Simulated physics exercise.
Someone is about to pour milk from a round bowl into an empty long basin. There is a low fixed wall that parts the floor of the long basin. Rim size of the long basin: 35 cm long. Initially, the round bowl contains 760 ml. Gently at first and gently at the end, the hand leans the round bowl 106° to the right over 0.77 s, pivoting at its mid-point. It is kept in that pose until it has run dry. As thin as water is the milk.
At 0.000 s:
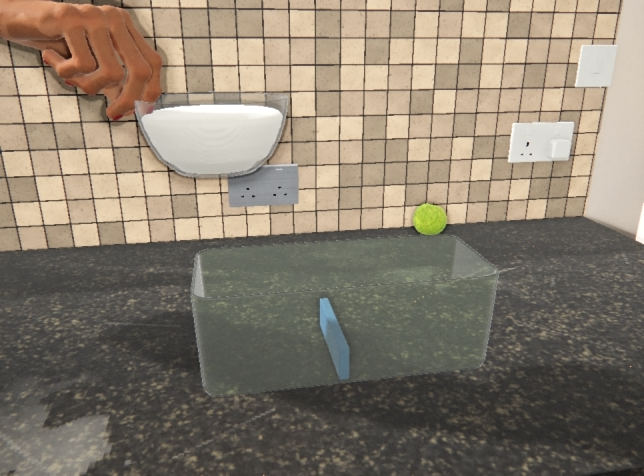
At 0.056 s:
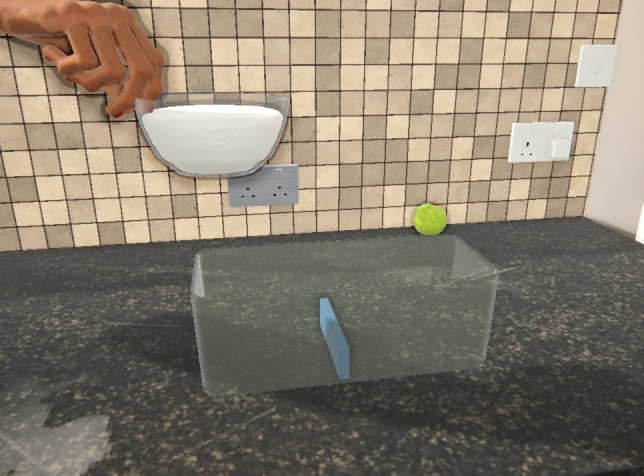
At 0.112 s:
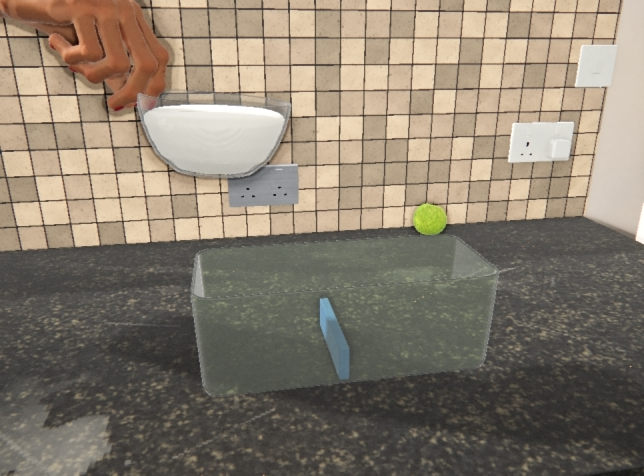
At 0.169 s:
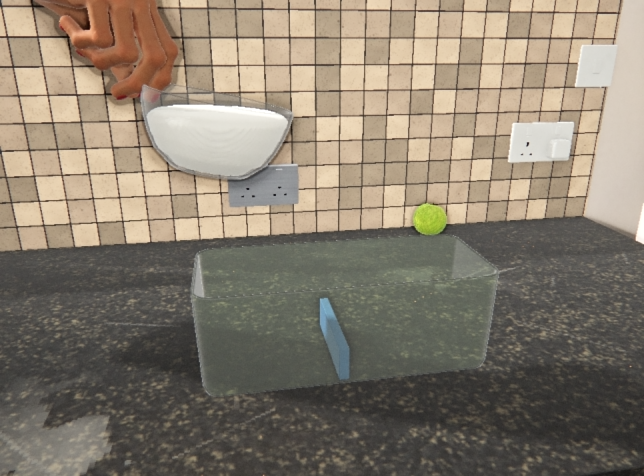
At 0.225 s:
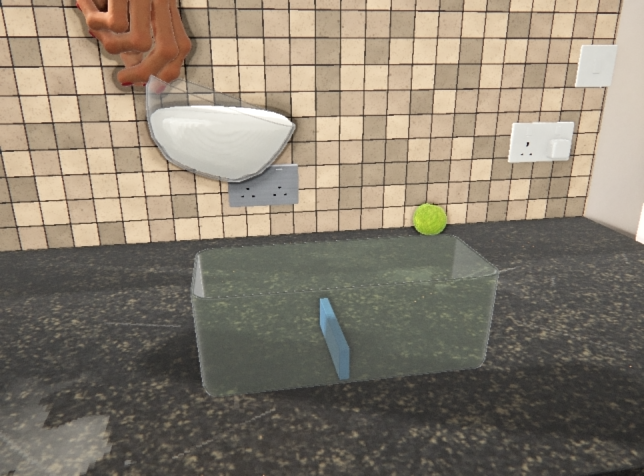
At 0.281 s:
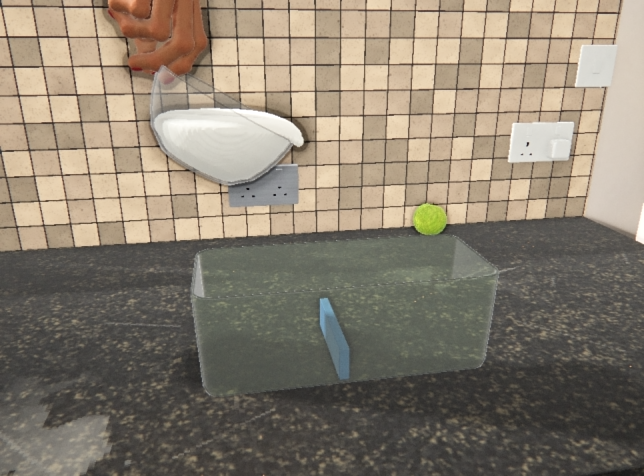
The clip shows a hand at a clear round bowl of milk above an empty long basin with a blue divider; the hand turns and the bowl leans steadily to the right, the milk shifting to its right rim.
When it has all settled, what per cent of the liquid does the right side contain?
The right side contains about 60 per cent.
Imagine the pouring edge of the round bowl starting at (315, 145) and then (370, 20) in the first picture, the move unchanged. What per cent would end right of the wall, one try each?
75 then 85 %.
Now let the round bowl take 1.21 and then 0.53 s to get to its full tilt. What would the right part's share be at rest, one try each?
About 70 %, then about 50 %.
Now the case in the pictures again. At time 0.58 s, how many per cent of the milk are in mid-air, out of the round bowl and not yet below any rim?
It comes to roughly 42 per cent.
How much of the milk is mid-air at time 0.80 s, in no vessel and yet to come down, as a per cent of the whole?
4 per cent, roughly.
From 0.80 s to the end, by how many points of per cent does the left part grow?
I'd put it at some 4 percent.
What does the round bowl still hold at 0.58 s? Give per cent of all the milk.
Some 18 % of it is still there.
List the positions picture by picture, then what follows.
In the first picture, it leans 0°; its right rim is at (286, 99); the milk meets the walls at (142, 115) and (282, 112); the long basin's rim runs from (195, 274) to (476, 254); the wall's top is at (333, 323).
In the second picture, it leans 1°; its right rim is at (287, 100); the milk meets the walls at (143, 114) and (282, 113).
In the third picture, it leans 5°; its right rim is at (289, 106); the milk meets the walls at (145, 112) and (284, 115).
In the fourth picture, it leans 12°; its right rim is at (291, 115); the milk meets the walls at (148, 112) and (287, 117).
In the fifth picture, it leans 21°; its right rim is at (293, 126); the milk meets the walls at (152, 113) and (292, 119).
In the sixth picture, it leans 31°; its right rim is at (293, 140); the milk meets the walls at (156, 116) and (292, 132); 5 per cent is over the edge.
After 0.58 s the tilt is 91° and 19 per cent is still to pour, 4 is left of the wall and 35 right of it.
After 0.80 s the tilt is 106° and 0 per cent is still to pour, 35 is left of the wall and 60 right of it.
After 1.02 s the tilt is 106° and 0 per cent is still to pour, 39 is left of the wall and 60 right of it.
After 1.27 s the tilt is 106° and 0 per cent is still to pour, 39 is left of the wall and 60 right of it.
In the end 38 per cent lies left of the wall, 60 right of it and 1 outside.
